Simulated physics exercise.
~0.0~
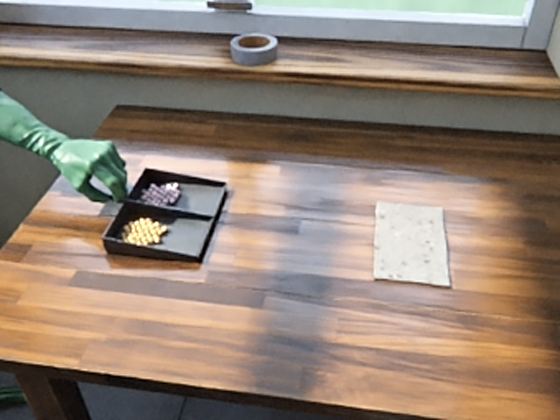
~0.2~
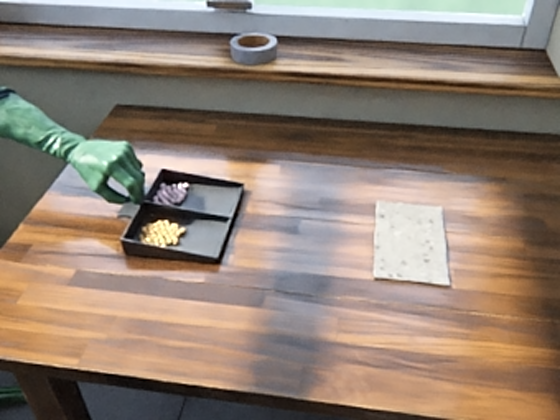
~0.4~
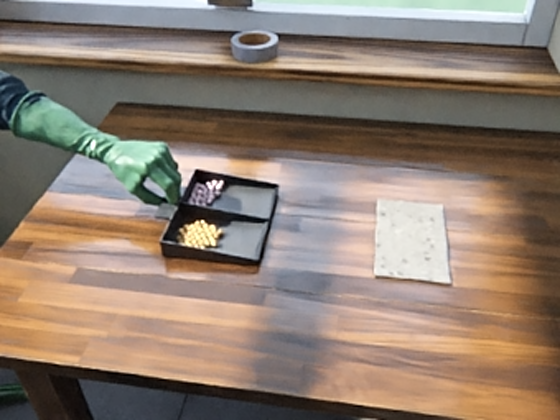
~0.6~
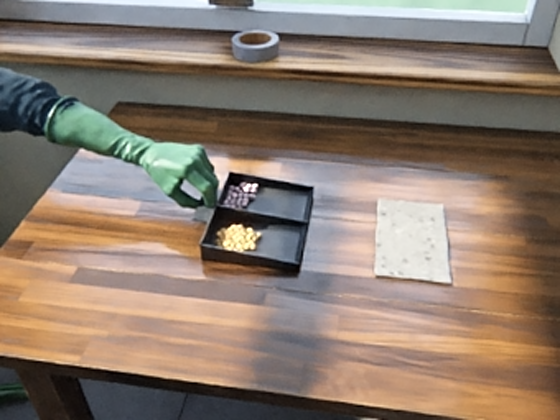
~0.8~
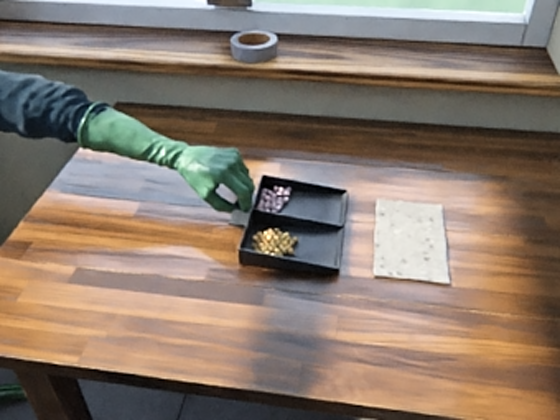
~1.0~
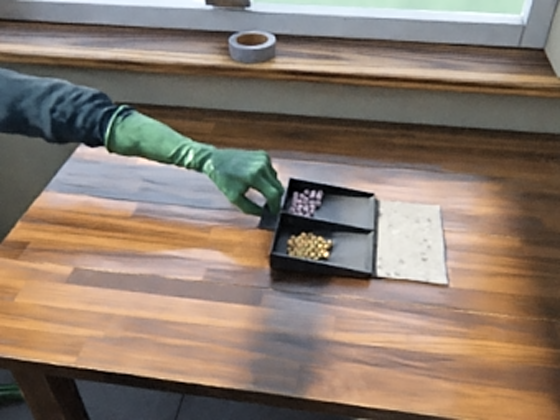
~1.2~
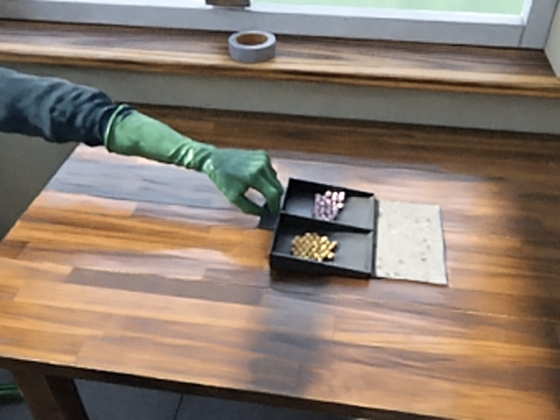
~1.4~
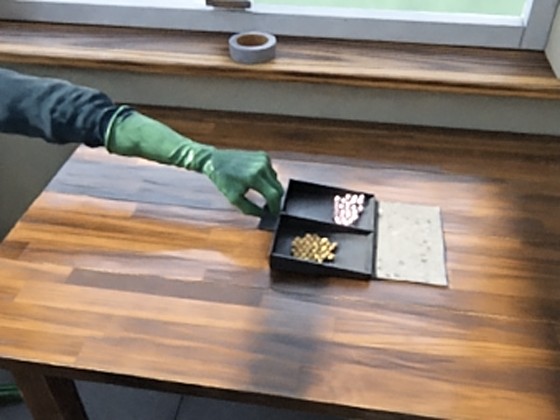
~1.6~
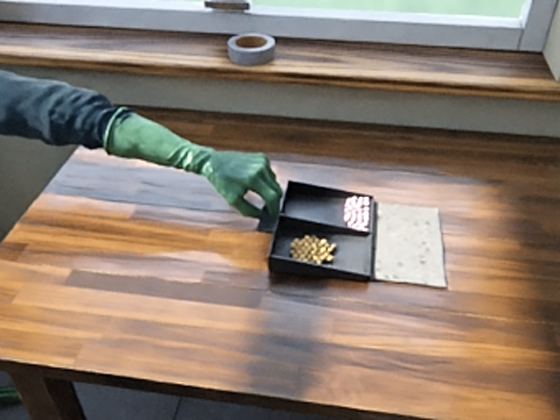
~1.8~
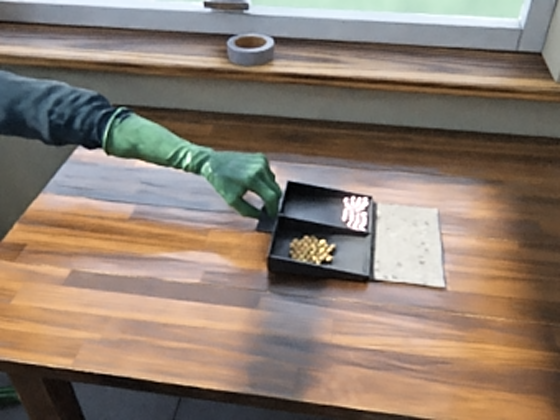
A green-gloved hand pushes a divided black tray right until it stops against a slab, pink pieces sliding forward inside.
